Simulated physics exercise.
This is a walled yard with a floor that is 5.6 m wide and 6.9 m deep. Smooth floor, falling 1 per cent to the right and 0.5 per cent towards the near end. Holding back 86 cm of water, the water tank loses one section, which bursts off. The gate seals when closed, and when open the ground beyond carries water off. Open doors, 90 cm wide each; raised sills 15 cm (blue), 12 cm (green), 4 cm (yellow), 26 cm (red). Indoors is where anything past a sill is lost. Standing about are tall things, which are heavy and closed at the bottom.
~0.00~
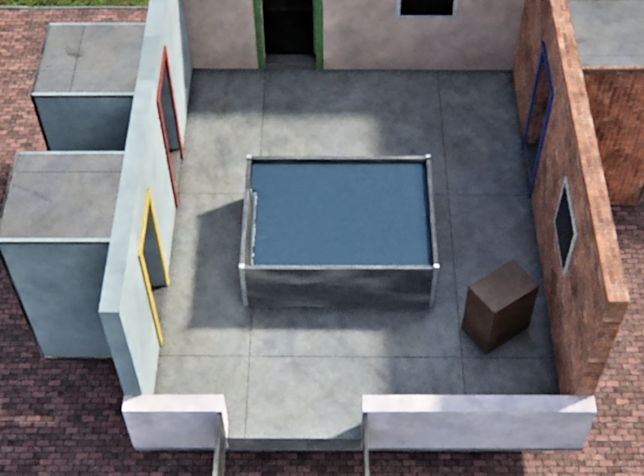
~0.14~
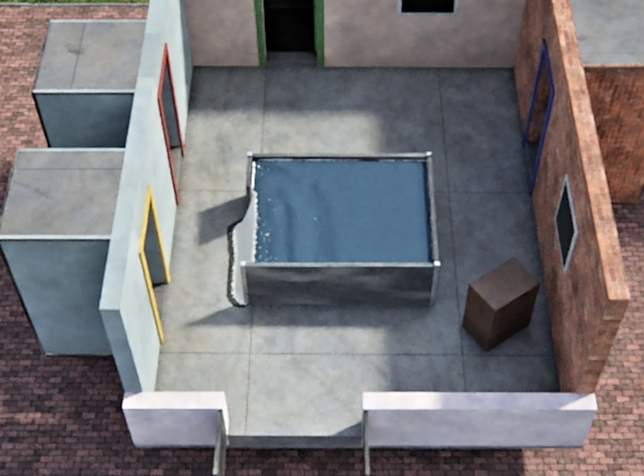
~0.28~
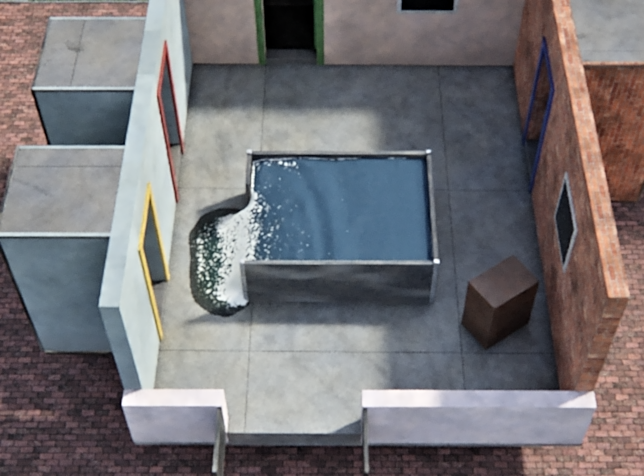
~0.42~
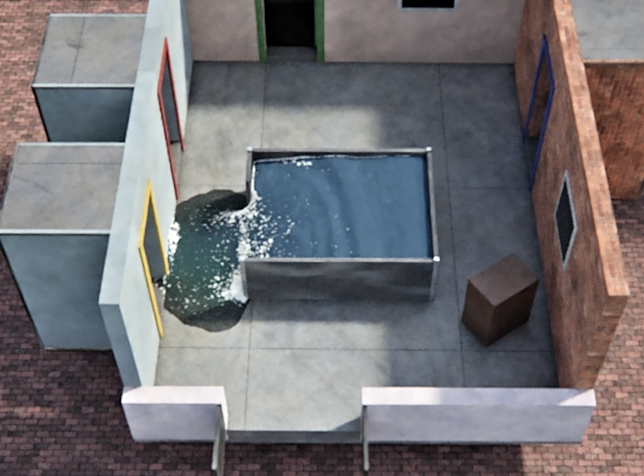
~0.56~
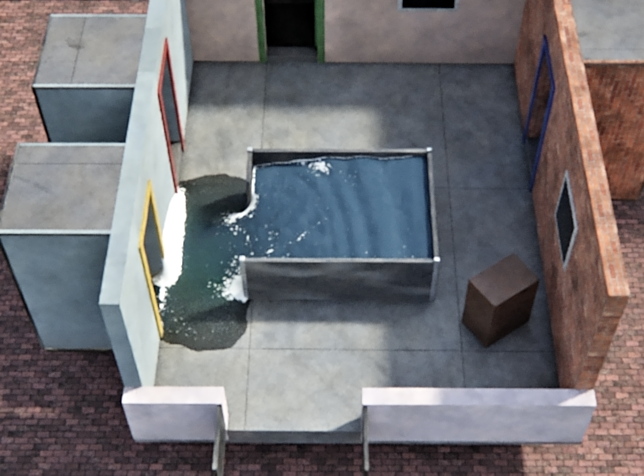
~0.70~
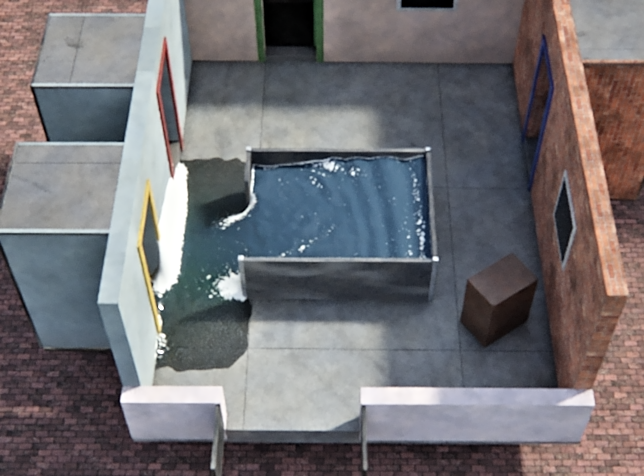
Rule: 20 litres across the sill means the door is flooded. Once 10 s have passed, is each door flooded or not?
At that moment the blue door is not flooded, the green door is flooded, the yellow door is flooded, the red door is not flooded.
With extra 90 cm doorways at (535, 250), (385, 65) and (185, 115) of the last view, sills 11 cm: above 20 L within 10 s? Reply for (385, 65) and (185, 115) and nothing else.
Check, in order - pass / pass.
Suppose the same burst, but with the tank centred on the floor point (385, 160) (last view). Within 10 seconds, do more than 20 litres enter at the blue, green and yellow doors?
Well, against that limit, at blue it's within bounds, at green it's within bounds, and at yellow it's too much.
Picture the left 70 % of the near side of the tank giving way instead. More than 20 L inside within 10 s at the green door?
Note: Green door, short of the limit.
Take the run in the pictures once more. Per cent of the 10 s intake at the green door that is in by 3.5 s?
Some 60 per cent by then.
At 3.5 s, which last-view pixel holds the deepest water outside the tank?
About (152, 400).
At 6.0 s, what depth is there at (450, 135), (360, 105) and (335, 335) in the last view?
4, 6, 3 cm.
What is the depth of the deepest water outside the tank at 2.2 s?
It tops out at some 53 cm.
After 1.4 s water covers 20 % of the floor and is deepest (60 cm) near (169, 262); blue door not reached, green door not reached, yellow door 35 cm at the sill, 209 L in, red door 18 cm at the sill, 1 L in.
After 2.2 s water covers 40 % of the floor and is deepest (53 cm) near (150, 412); blue door not reached, green door 17 cm at the sill, 0 L in, yellow door 32 cm at the sill, 451 L in, red door 17 cm at the sill, 1 L in.
After 3.5 s water covers 65 % of the floor and is deepest (36 cm) near (152, 400); blue door not reached, green door 19 cm at the sill, 34 L in, yellow door 21 cm at the sill, 686 L in, red door 12 cm at the sill, 1 L in.
After 6.0 s water covers 90 % of the floor and is deepest (22 cm) near (150, 412); blue door 11 cm at the sill, 0 L in, green door 13 cm at the sill, 54 L in, yellow door 15 cm at the sill, 877 L in, red door 8 cm at the sill, 1 L in.
After 10.0 s water covers 95 % of the floor and is deepest (20 cm) near (562, 417); blue door 10 cm at the sill, 0 L in, green door 5 cm at the sill, 54 L in, yellow door 9 cm at the sill, 977 L in, red door 4 cm at the sill, 1 L in.
